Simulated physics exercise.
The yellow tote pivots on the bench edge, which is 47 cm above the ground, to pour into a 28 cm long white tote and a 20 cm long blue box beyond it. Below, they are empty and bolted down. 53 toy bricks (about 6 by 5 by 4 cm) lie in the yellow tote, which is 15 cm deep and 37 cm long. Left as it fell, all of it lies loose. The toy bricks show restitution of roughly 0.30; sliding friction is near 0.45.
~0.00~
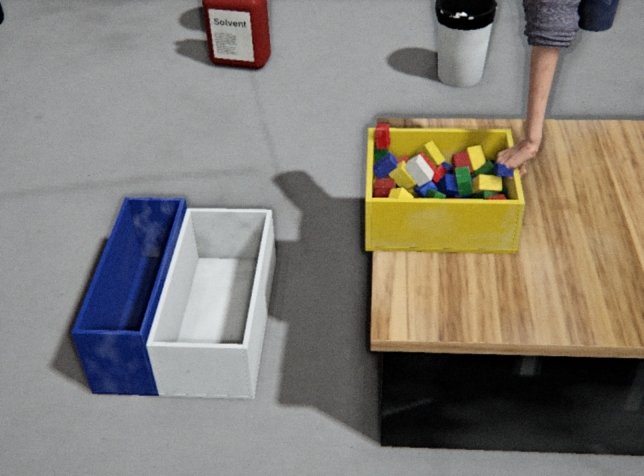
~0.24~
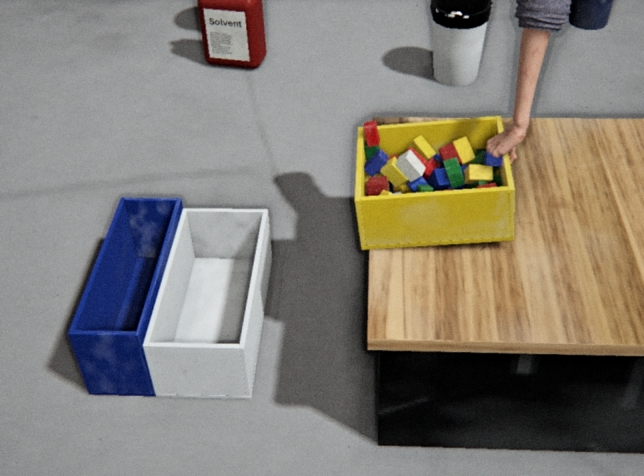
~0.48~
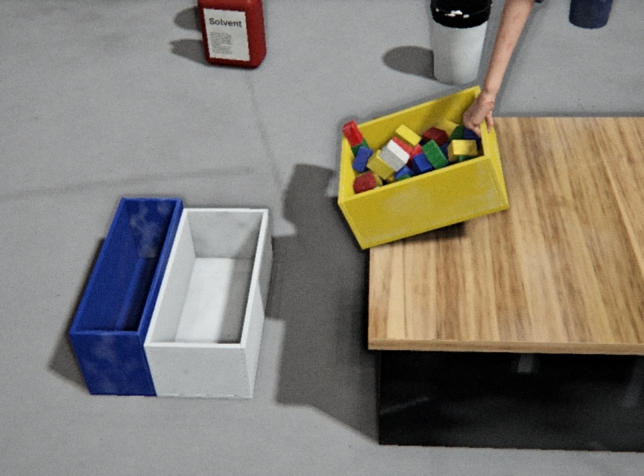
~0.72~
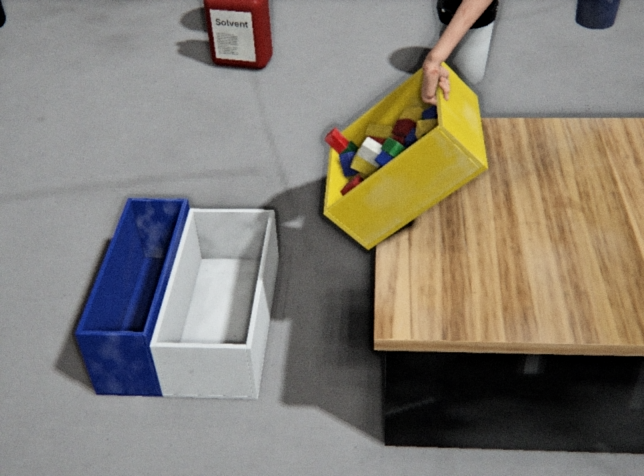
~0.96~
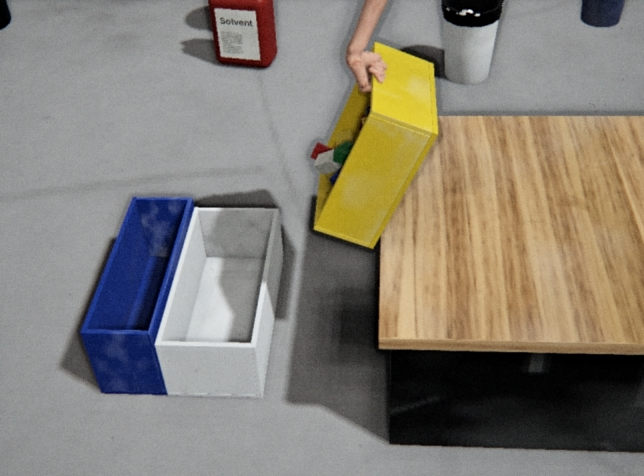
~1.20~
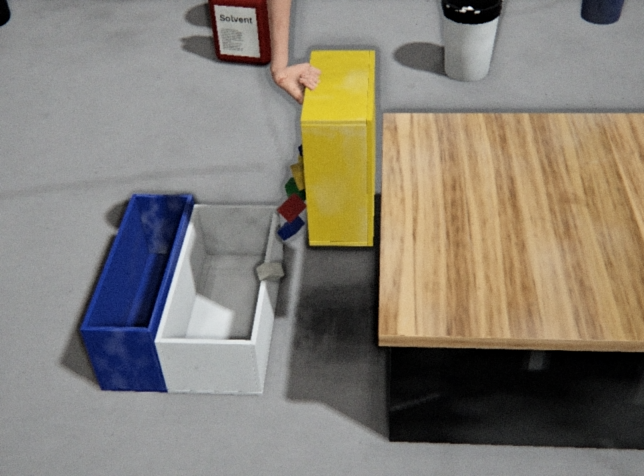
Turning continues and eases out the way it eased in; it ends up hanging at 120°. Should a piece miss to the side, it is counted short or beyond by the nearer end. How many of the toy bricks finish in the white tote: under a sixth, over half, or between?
I reckon one sixth up to half of them finish in the white tote.
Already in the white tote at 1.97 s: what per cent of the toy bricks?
40 % by then.
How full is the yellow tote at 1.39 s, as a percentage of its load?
70 %.
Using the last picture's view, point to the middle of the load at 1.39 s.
Near pixel (327, 195).
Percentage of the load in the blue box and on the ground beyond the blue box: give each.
I'd put it at about 0 percent, then about 0 percent.
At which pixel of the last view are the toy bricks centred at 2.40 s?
Look near pixel (286, 311).
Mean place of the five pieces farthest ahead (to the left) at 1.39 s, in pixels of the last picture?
Mean place: Roughly (258, 245).
After 1.39 s, tilt 105°; 38 still in the yellow tote, 2 in the white tote, 1 on the ground short of the white tote and 12 in the air.
After 1.63 s, tilt 118°; 24 still in the yellow tote, 8 in the white tote, 9 on the ground short of the white tote and 12 in the air.
After 1.97 s, tilt 120°; 6 still in the yellow tote, 20 in the white tote, 17 on the ground short of the white tote and 10 in the air.
When it is over (at 2.40 s), 21 in the white tote and 32 on the ground short of the white tote. Asked share, 21 of 53, 40 per cent.
